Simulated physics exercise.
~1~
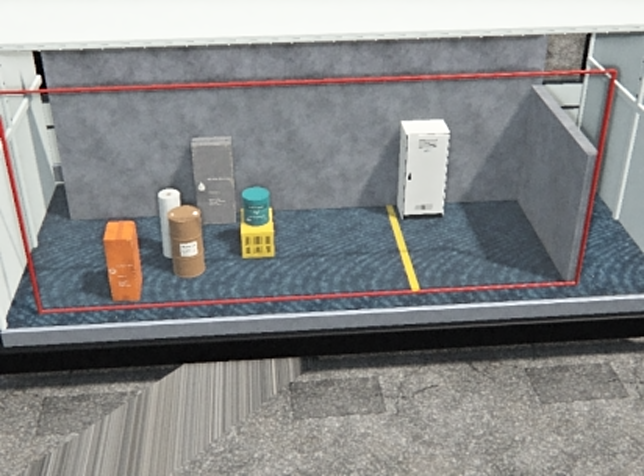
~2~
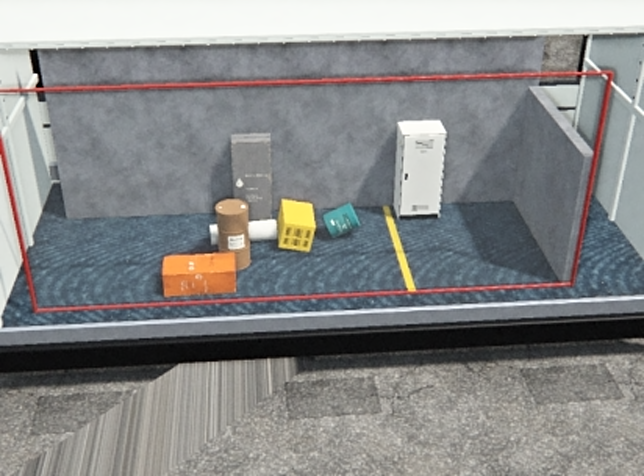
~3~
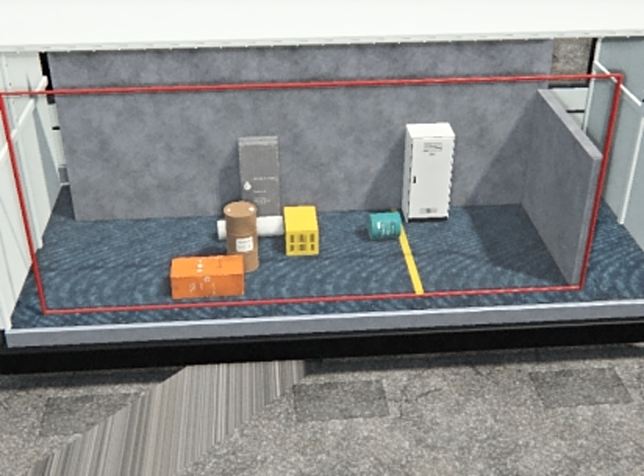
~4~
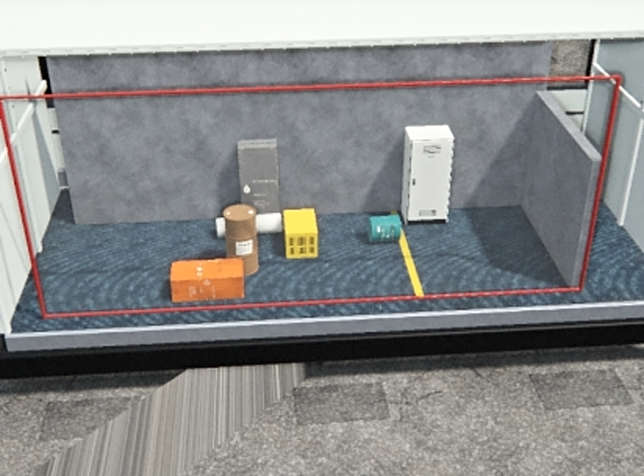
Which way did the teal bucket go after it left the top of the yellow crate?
It went to the right, toward the yellow line on the floor.
The loose goods in the bay slid to the right, the orange box and white roll toppling over while the teal bucket tumbled off the yellow crate and rolled away, and everything settled with the bucket lying just short of the yellow line.
